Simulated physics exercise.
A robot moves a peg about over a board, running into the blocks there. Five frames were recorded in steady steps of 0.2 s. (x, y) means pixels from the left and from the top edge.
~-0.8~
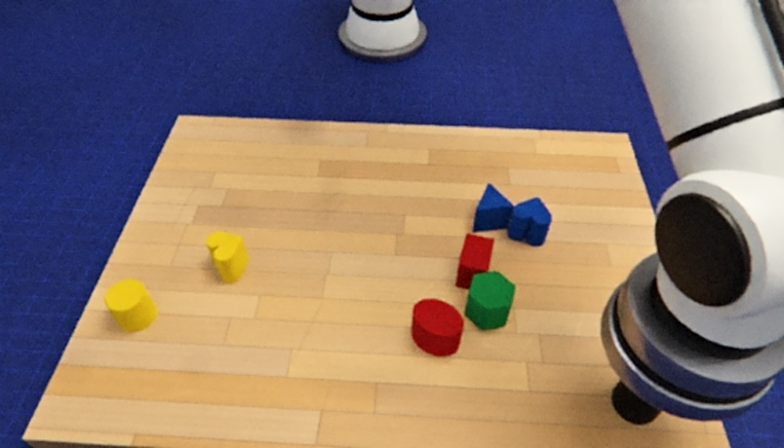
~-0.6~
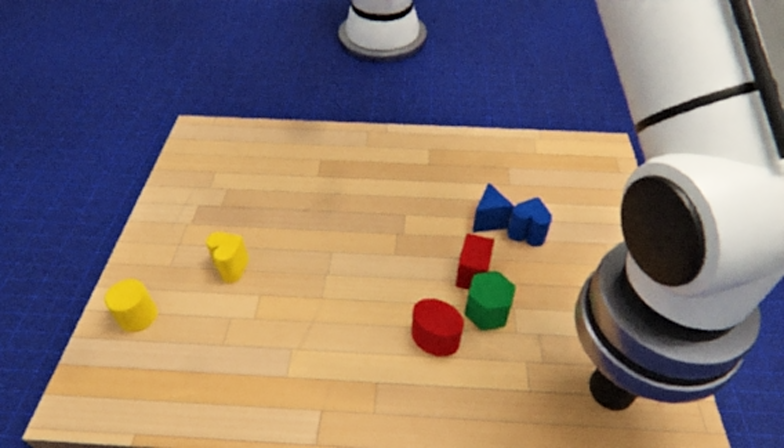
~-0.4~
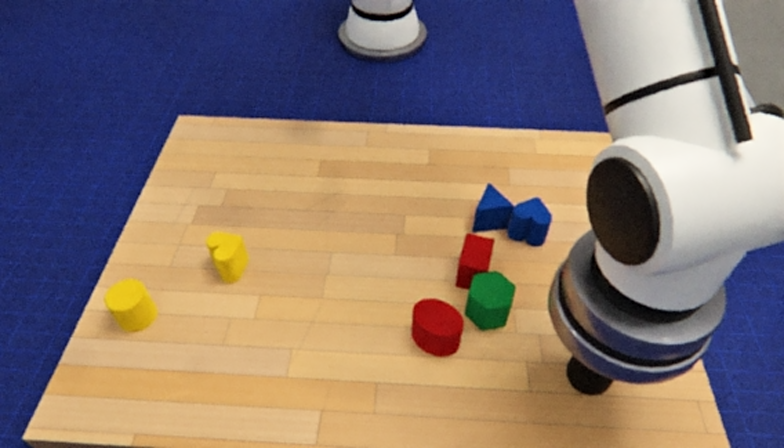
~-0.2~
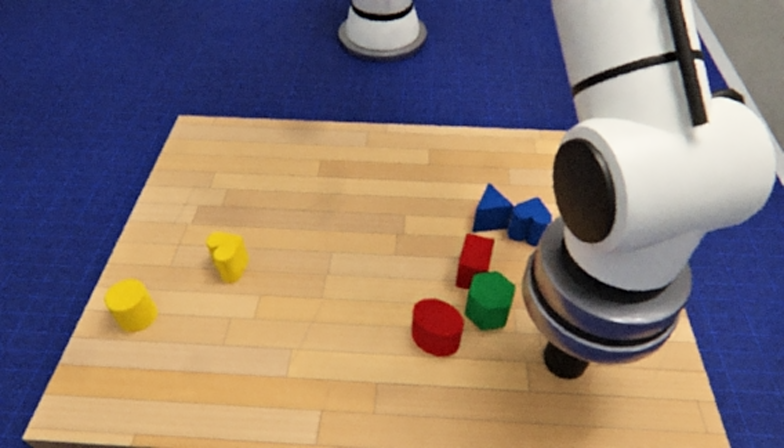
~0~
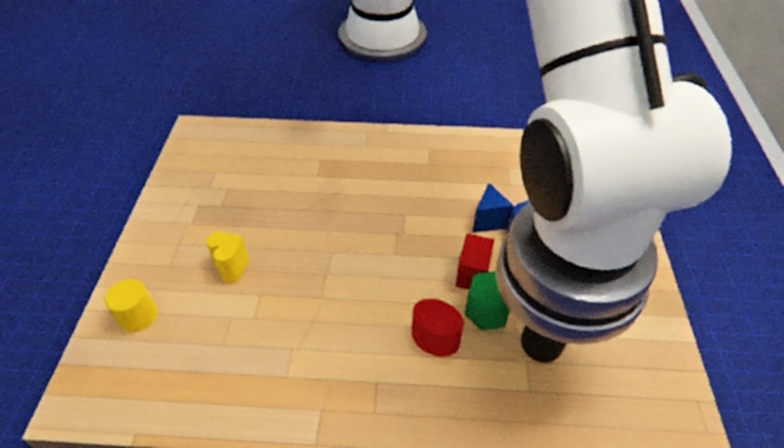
On a wooden board over blue cloth, a white robot arm moved its dark peg left and slightly upward from the right side toward the green block, while the colored blocks all stayed still.
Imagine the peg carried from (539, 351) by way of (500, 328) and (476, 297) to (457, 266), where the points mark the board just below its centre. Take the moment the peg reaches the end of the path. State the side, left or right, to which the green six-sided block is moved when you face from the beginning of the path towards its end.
Heads left.
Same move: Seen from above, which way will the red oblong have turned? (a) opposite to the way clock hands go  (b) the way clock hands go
The one that fits is b, the way clock hands go.
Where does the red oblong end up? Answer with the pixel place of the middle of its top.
It sits at (456, 216).
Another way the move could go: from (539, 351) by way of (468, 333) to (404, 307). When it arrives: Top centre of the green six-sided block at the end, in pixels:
The middle of the upper face of the green six-sided block will lie at about (458, 269) in the picture.
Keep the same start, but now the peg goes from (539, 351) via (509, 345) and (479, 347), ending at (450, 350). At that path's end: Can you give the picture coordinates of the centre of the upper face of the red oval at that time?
The top centre is at (410, 311).
The first path, step by step. One third of the way, peg (501, 322); red oblong (470, 238); green six-sided block (476, 275).
Two thirds of the way, peg (477, 290); red oblong (458, 221), turned 70° clockwise; green six-sided block (447, 250).
At the end, peg (458, 260); red oval unmoved; red oblong (456, 216), turned 95° clockwise; green six-sided block (422, 234), turned 65° anticlockwise.
